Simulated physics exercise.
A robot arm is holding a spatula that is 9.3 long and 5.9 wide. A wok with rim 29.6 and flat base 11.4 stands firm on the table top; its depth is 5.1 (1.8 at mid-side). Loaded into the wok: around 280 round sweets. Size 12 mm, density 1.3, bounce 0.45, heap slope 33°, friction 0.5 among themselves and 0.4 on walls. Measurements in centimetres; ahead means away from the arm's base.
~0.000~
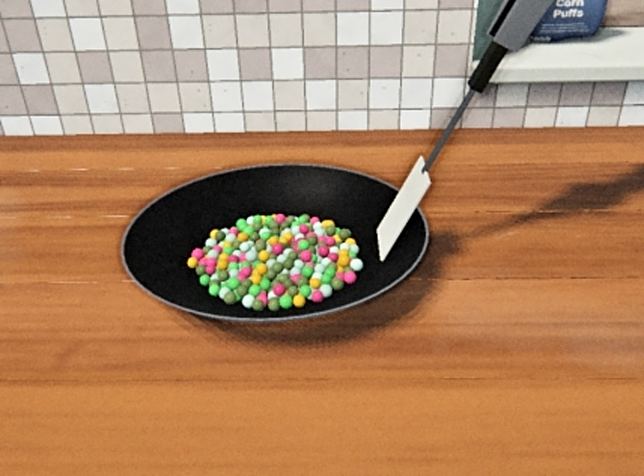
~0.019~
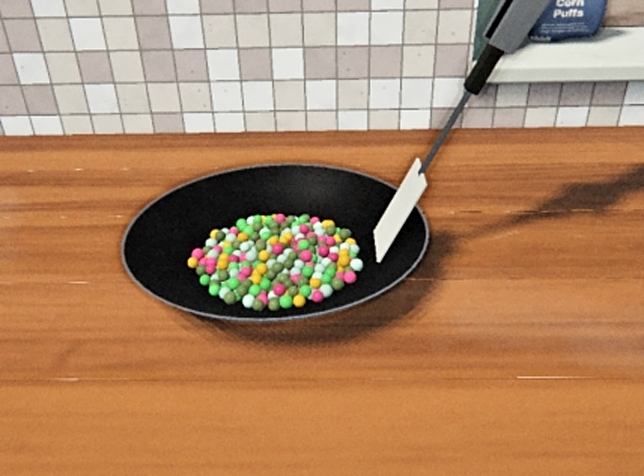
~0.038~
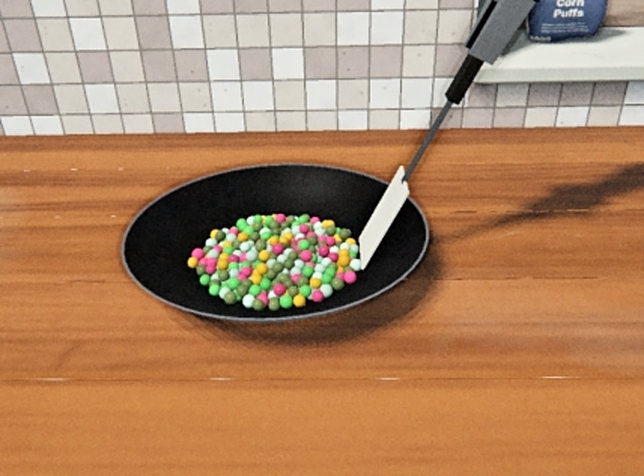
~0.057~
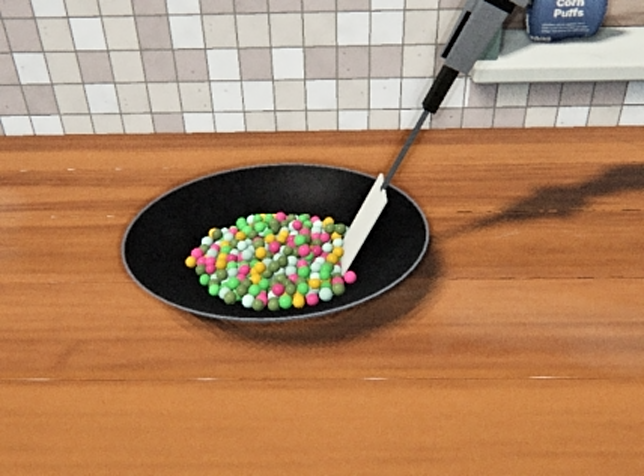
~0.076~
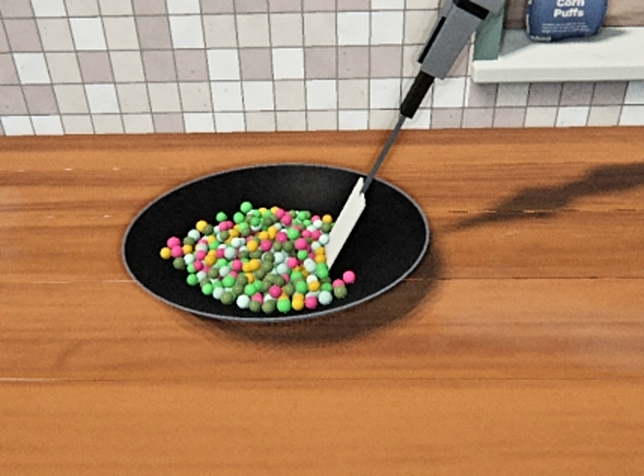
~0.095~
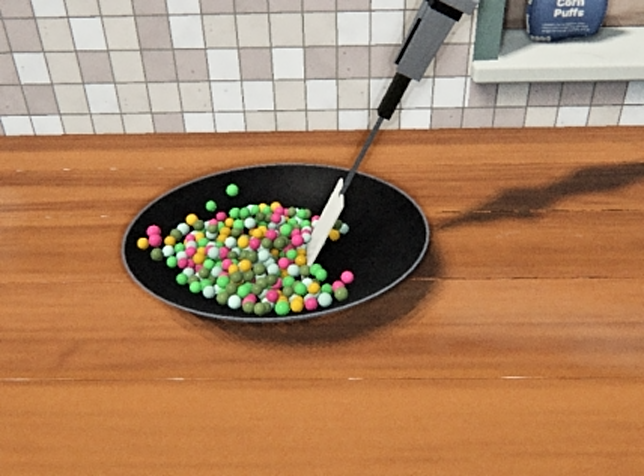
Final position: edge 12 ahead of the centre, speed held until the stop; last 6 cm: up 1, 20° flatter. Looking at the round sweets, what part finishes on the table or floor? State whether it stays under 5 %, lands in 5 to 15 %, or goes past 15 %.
It goes past 15 %.
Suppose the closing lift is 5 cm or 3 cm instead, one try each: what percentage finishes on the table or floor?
Result, in order: Approx. 30 % and 30 %.
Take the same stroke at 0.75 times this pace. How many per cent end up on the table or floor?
Estimate: Approx. 25 %.
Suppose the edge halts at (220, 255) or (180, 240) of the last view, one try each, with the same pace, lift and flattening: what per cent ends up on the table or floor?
Respectively some 10 and 30 percent end on the table or floor.
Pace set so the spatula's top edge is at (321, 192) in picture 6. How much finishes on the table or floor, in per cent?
About 40 percent.
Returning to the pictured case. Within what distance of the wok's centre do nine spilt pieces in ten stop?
About 50 cm.
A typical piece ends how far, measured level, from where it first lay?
Level distance of roughly 6 cm.
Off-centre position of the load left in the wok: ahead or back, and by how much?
3.0 cm ahead.
By 0.14 s, sloping 64°, highest piece 11 above the table; 272 in the wok, 5 on the blade or in flight.
By 0.19 s, sloping 59°, highest piece 12 above the table; 268 in the wok, 9 on the blade or in flight.
By 0.41 s, sloping 44°, highest piece 7 above the table; 185 in the wok, 84 on the table or floor, 8 on the blade or in flight.
By 1.46 s, sloping 44°, highest piece 3 above the table; 185 in the wok, 92 on the table or floor.
Final count, 185 in the wok, 92 on the table or floor. That is 33 % on the table or floor.
